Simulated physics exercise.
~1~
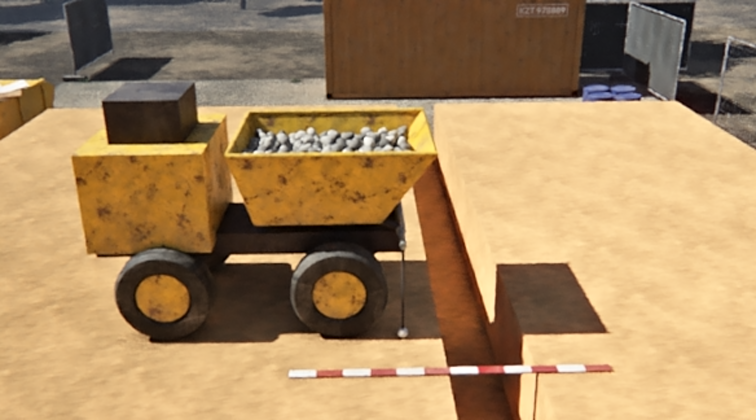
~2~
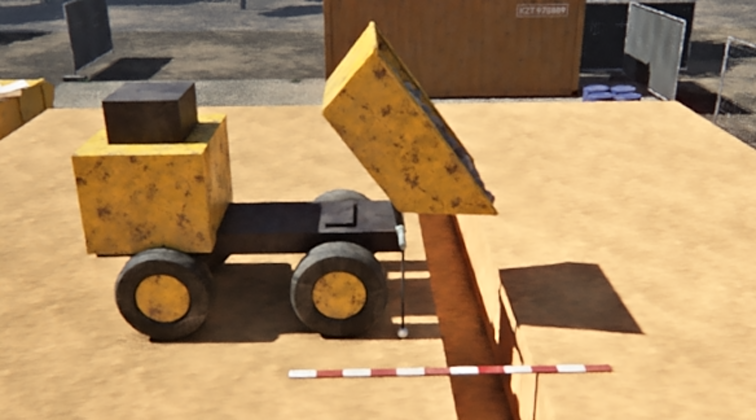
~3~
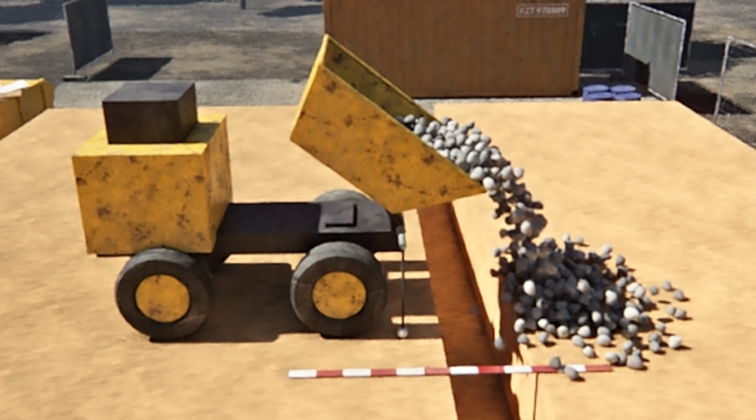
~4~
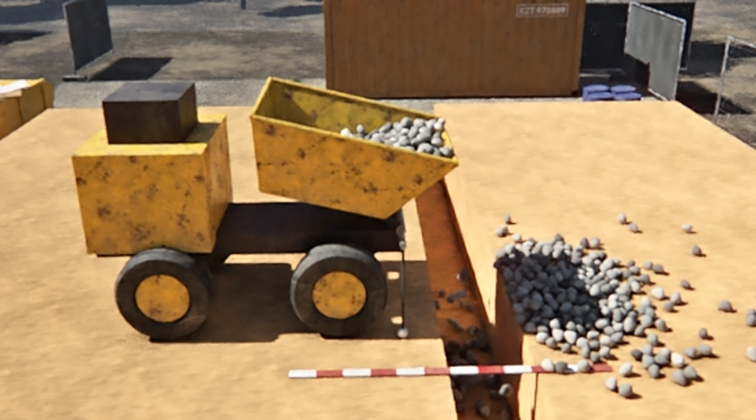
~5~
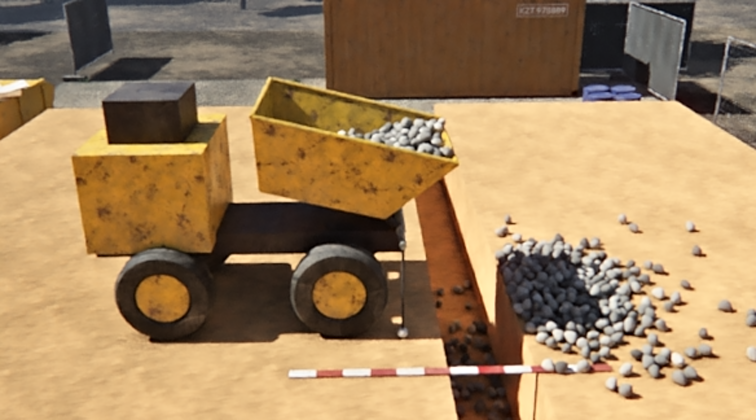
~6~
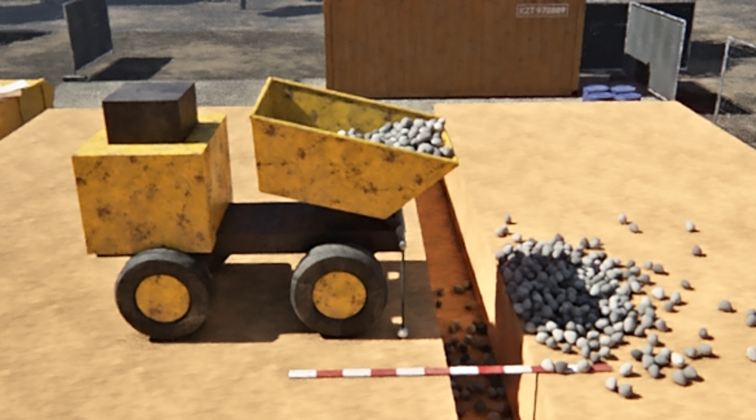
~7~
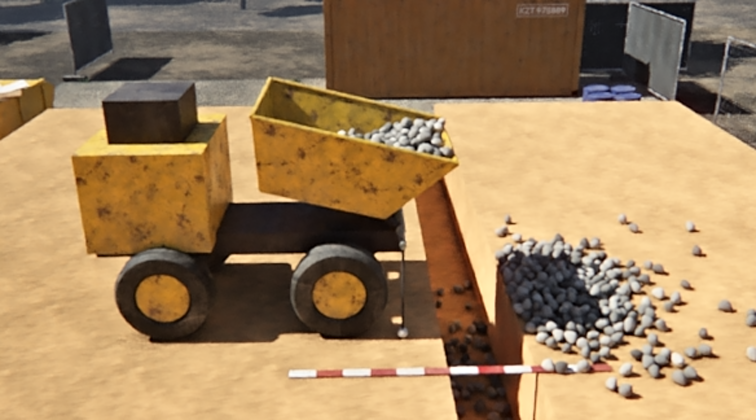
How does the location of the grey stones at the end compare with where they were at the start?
At the start the stones were all together in the dumper's yellow body. By the end many lay lower and to the right, heaped and scattered beyond the trench, with a few in the trench and the rest still in the body.
